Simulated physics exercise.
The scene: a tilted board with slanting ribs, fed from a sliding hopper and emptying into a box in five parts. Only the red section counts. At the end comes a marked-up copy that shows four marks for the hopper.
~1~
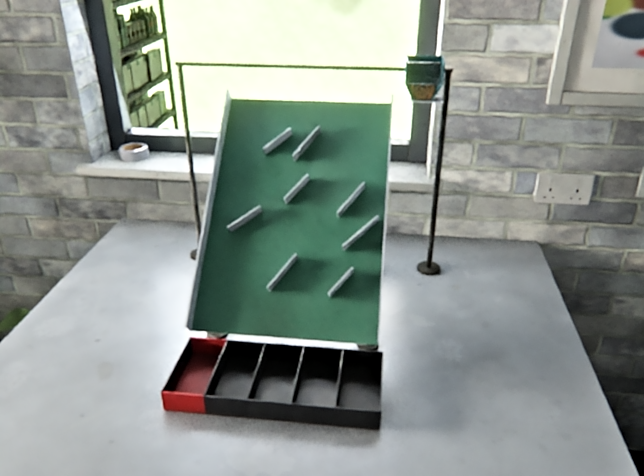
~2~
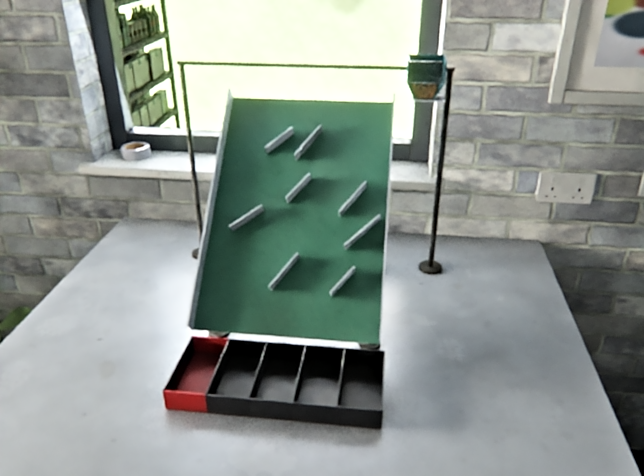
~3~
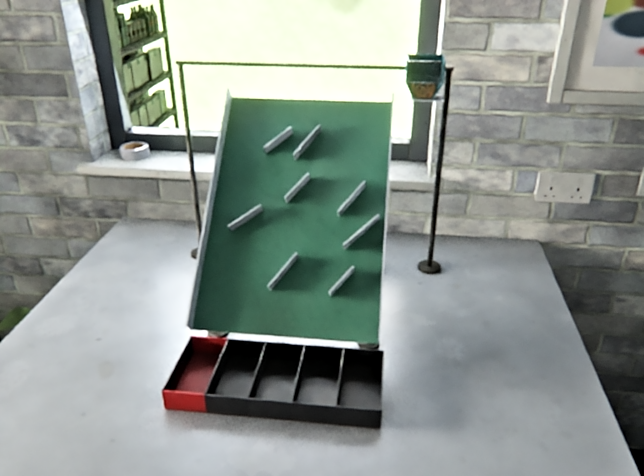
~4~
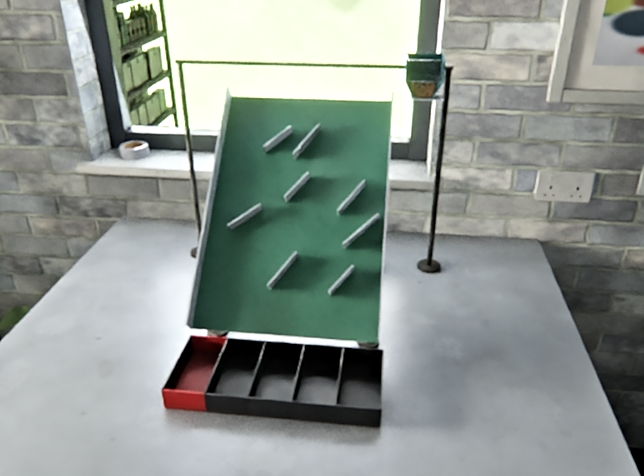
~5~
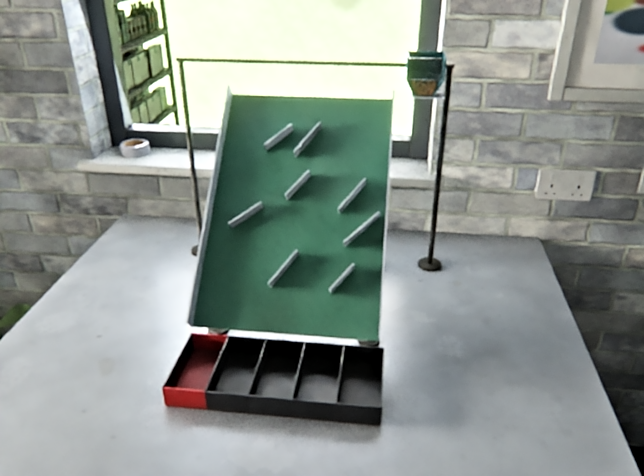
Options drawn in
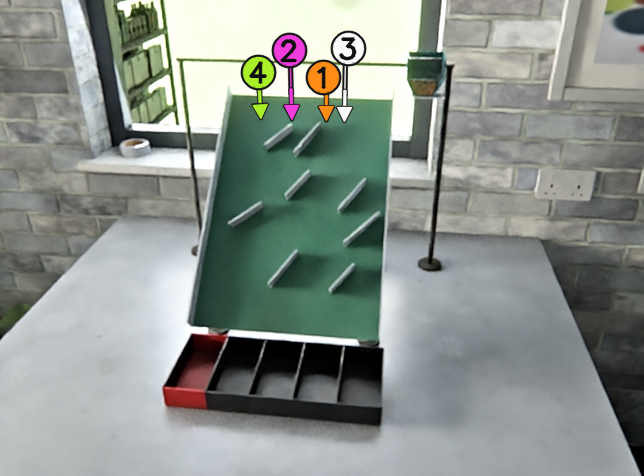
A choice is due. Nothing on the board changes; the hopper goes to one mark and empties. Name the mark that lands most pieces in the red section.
The answer is mark 4.
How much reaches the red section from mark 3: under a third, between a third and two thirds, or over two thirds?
Under a third.
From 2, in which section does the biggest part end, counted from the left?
The first from the left.
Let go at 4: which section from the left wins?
The first.
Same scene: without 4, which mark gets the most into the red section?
Here it is mark 2.
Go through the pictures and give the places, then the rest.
The first frame shows hopper near (423, 90), roasted chickpeas, door shut.
The second frame shows ribs (265, 147) to (292, 127), (295, 154) to (321, 124), (286, 197) to (310, 173).
The third frame shows ribs (339, 211) to (365, 181), (228, 226) to (261, 205), (343, 245) to (379, 214).
The fourth frame shows ribs (268, 285) to (296, 251), (329, 291) to (353, 265).
The fifth frame shows red section near (185, 397), number 1 of 5 from the left.
On the marked copy, mark 1 meets the board at (326, 115); mark 2 meets the board at (291, 114); mark 3 meets the board at (344, 116); mark 4 meets the board at (260, 113).
With 1, close to a quarter in the red section, the bulk in other sections, only a few outside the box.
With 2, close to two thirds in the red section, close to a quarter in other sections.
With 3, a small share in the red section, all but a few in other sections, only a few outside the box.
With 4, all but a few in the red section.
